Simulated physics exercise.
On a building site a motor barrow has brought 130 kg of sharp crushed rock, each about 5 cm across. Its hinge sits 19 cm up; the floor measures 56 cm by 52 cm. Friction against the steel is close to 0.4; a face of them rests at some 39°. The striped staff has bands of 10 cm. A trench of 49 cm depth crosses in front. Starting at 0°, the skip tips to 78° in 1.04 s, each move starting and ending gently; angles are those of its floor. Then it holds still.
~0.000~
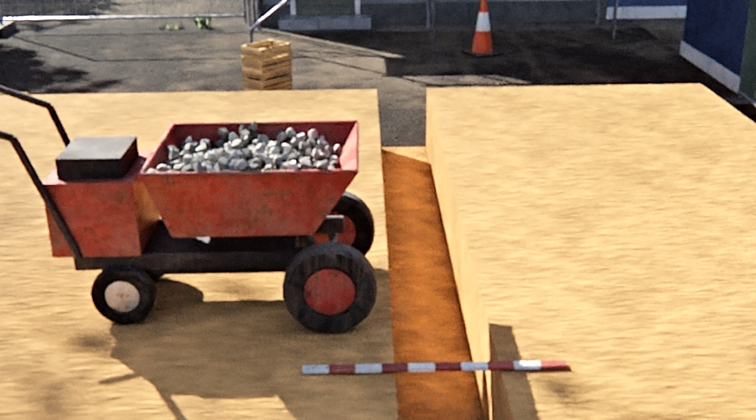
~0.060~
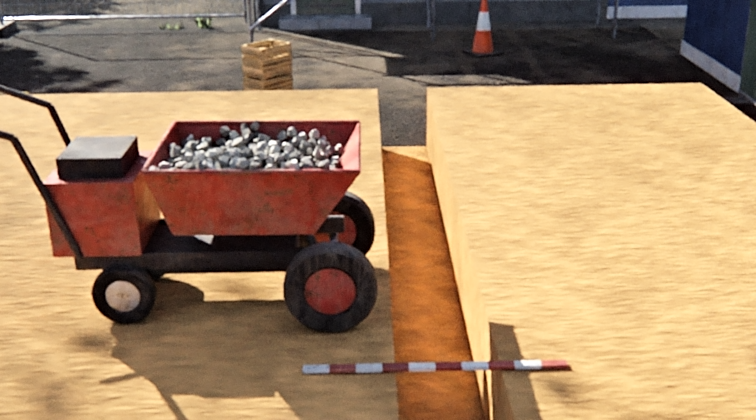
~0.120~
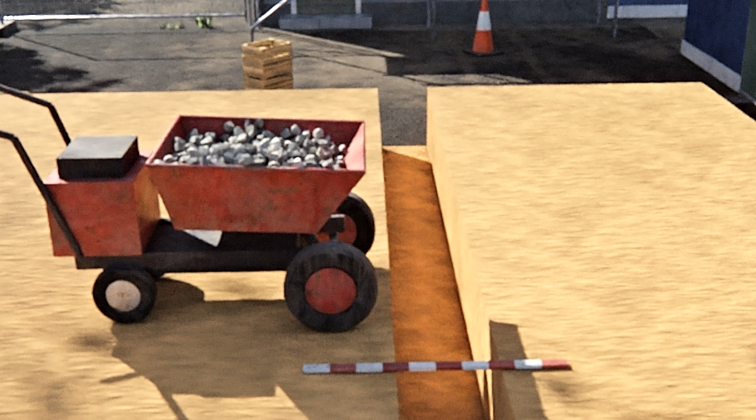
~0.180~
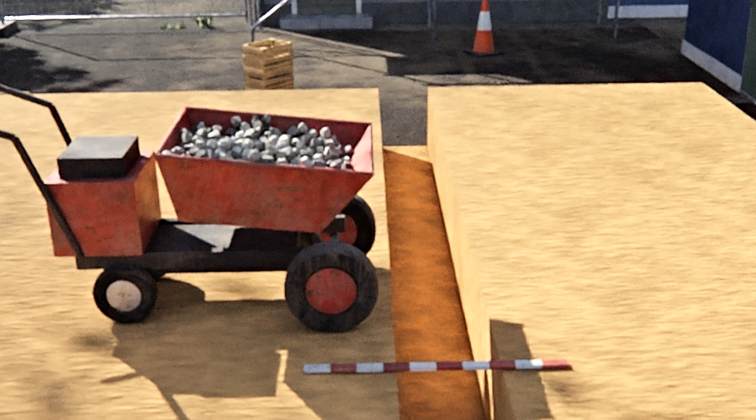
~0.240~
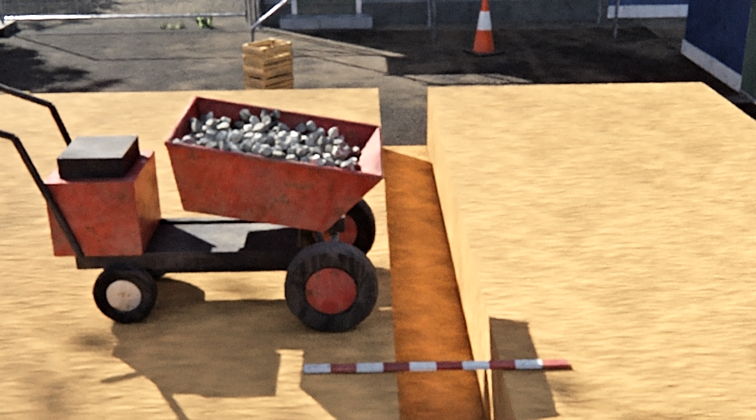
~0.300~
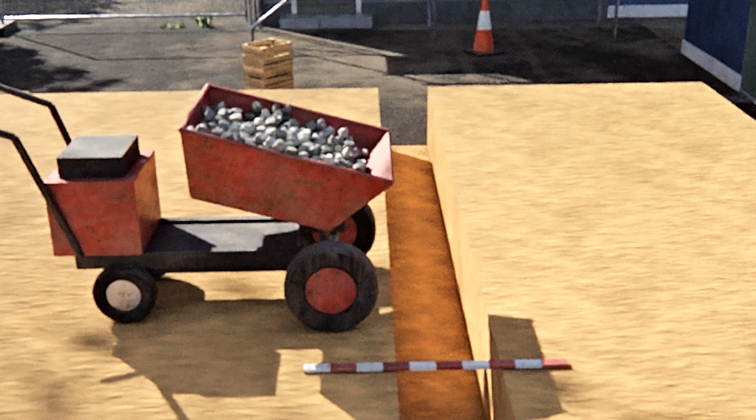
In this clip, a red motor barrow loaded with grey crushed rock stands beside a narrow trench crossed by a red-and-white striped staff, and its skip gradually tilts toward the right, the left end rising above the dark chassis.
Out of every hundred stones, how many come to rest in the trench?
Roughly 52 per cent ends in the trench.
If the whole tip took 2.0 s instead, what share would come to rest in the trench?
In that case some 65 per cent.
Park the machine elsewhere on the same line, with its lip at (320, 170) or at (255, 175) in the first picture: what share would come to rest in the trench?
About 85 and 95 per cent.
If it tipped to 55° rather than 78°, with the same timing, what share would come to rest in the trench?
Then about 10 per cent.
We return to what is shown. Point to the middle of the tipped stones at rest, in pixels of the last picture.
Near (476, 353).
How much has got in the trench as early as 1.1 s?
About 10 per cent by then.
After 0.8 s the floor is at 66°; 100 % in the skip; the foremost stones are at (461, 235).
After 1.1 s the floor is at 78°; 61 % in the skip, 9 % in the trench, 30 % past the trench; the foremost stones are at (581, 300).
After 1.5 s the floor is at 78°; 29 % in the skip, 21 % in the trench, 50 % past the trench; the foremost stones are at (709, 314).
After 3.4 s the floor is at 78°; 0 % in the skip, 52 % in the trench, 48 % past the trench; the foremost stones are at (744, 320).
